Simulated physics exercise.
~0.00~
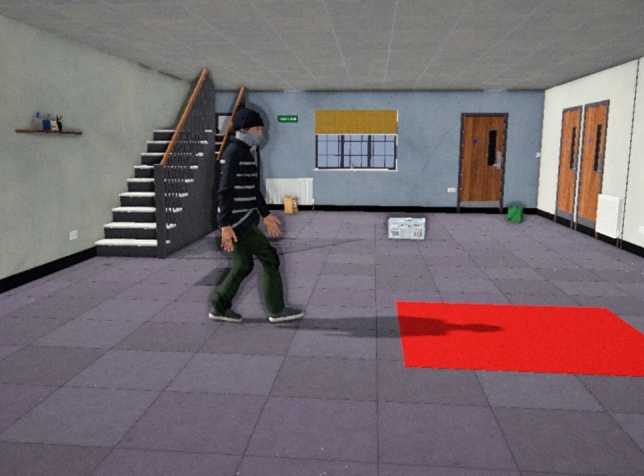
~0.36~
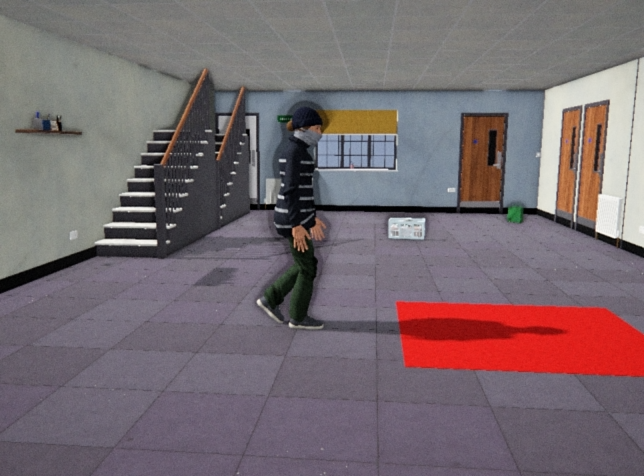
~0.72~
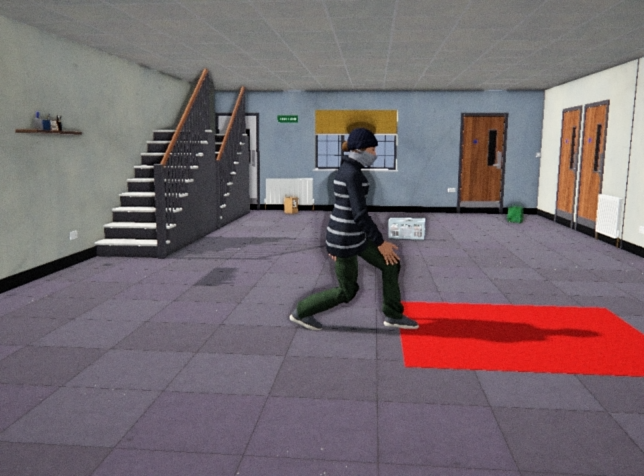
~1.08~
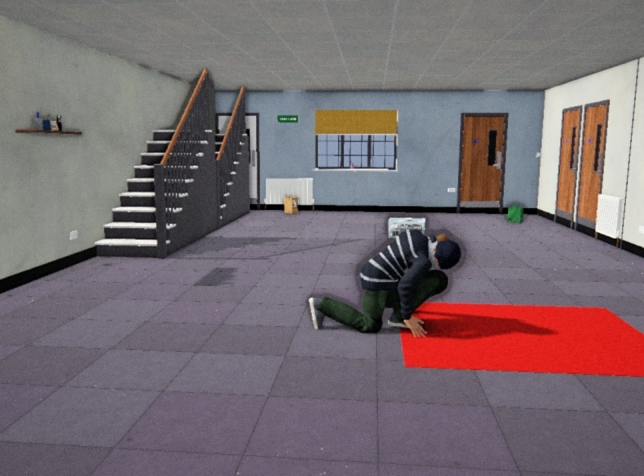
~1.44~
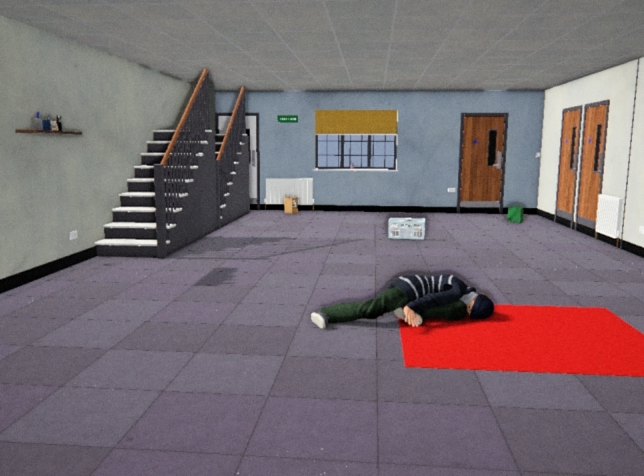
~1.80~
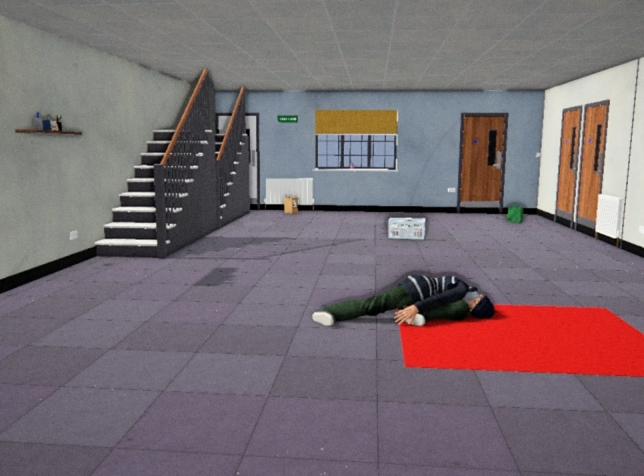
In a room with stairs, a masked person walks right and collapses onto a red mat.
